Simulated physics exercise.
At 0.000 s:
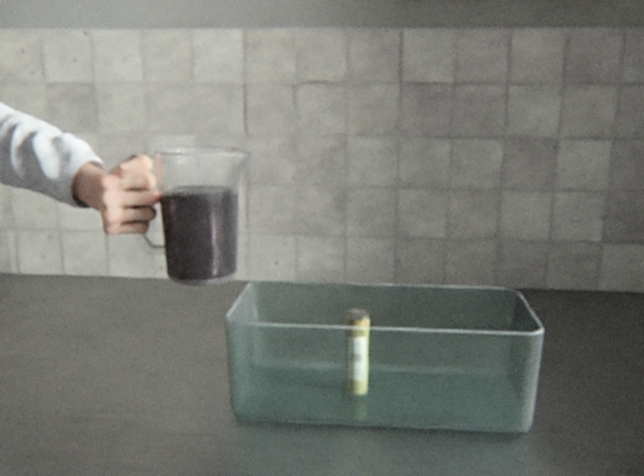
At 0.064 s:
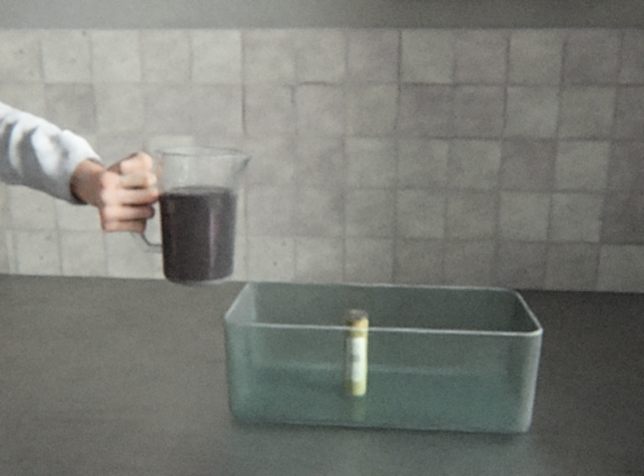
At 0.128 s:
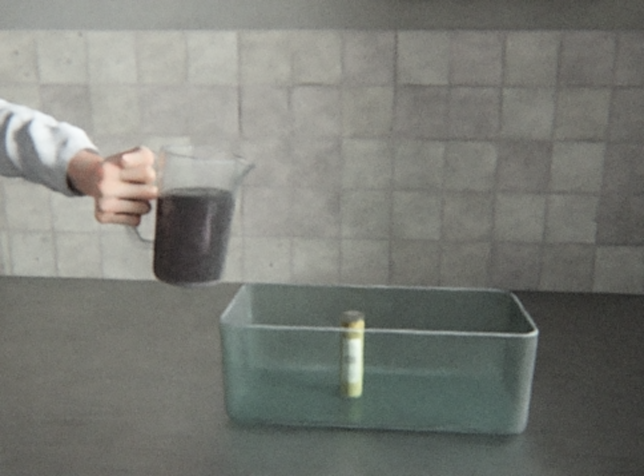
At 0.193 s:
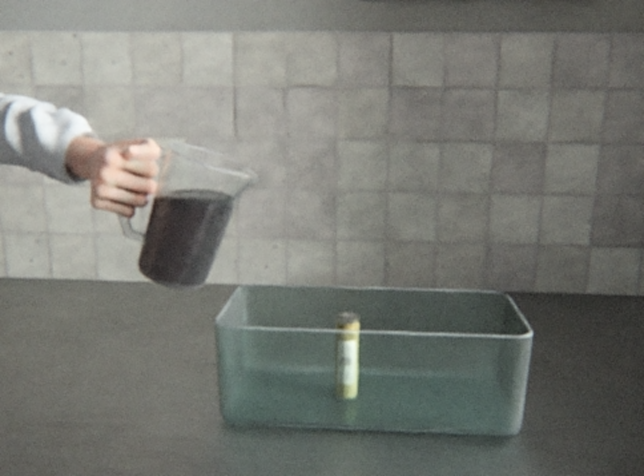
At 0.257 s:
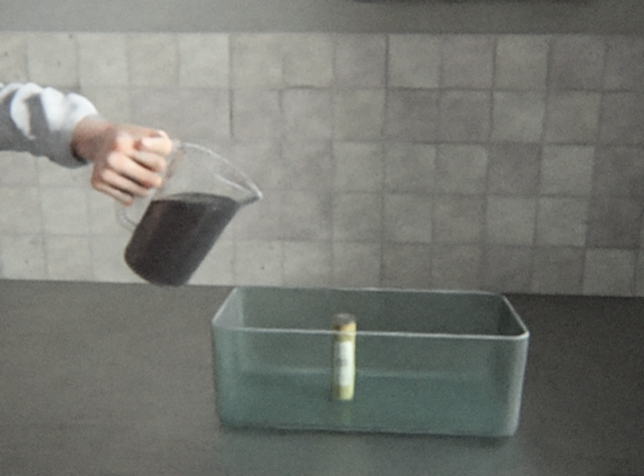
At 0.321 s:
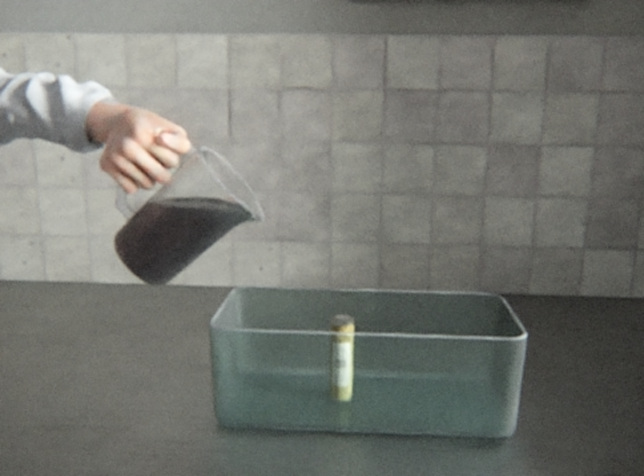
A hand tilting a glass jug of dark wine rightward beside an oblong greenish basin with a small upright container inside.
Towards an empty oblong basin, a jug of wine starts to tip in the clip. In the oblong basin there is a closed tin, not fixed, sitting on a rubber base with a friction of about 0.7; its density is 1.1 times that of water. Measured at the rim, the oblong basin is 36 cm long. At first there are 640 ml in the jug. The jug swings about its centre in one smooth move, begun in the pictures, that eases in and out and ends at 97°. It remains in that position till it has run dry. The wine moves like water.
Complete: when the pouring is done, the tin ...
... is still on its feet.
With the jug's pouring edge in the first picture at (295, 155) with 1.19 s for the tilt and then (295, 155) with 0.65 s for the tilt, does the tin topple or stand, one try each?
The tin overturns the first time and overturns the second time.
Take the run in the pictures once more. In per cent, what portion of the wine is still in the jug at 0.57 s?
Portion remaining: Approx. 74 per cent.
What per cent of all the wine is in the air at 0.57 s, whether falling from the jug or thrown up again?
Near 14 per cent of it all.
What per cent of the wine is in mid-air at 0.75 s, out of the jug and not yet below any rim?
Airborne share: Near 16 %.
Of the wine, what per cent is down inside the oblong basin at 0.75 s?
My estimate is about 48 percent.
After 0.57 s the tilt is 93° and 75 per cent is still to pour; the tin stands where it began.
After 0.75 s the tilt is 97° and 36 per cent is still to pour; the tin stands where it began.
After 0.94 s the tilt is 97° and 14 per cent is still to pour; the tin stands 1 cm from where it began.
After 1.15 s the tilt is 97° and 4 per cent is still to pour; the tin stands 1 cm from where it began.
In the end the tin stands 1 cm from where it began.
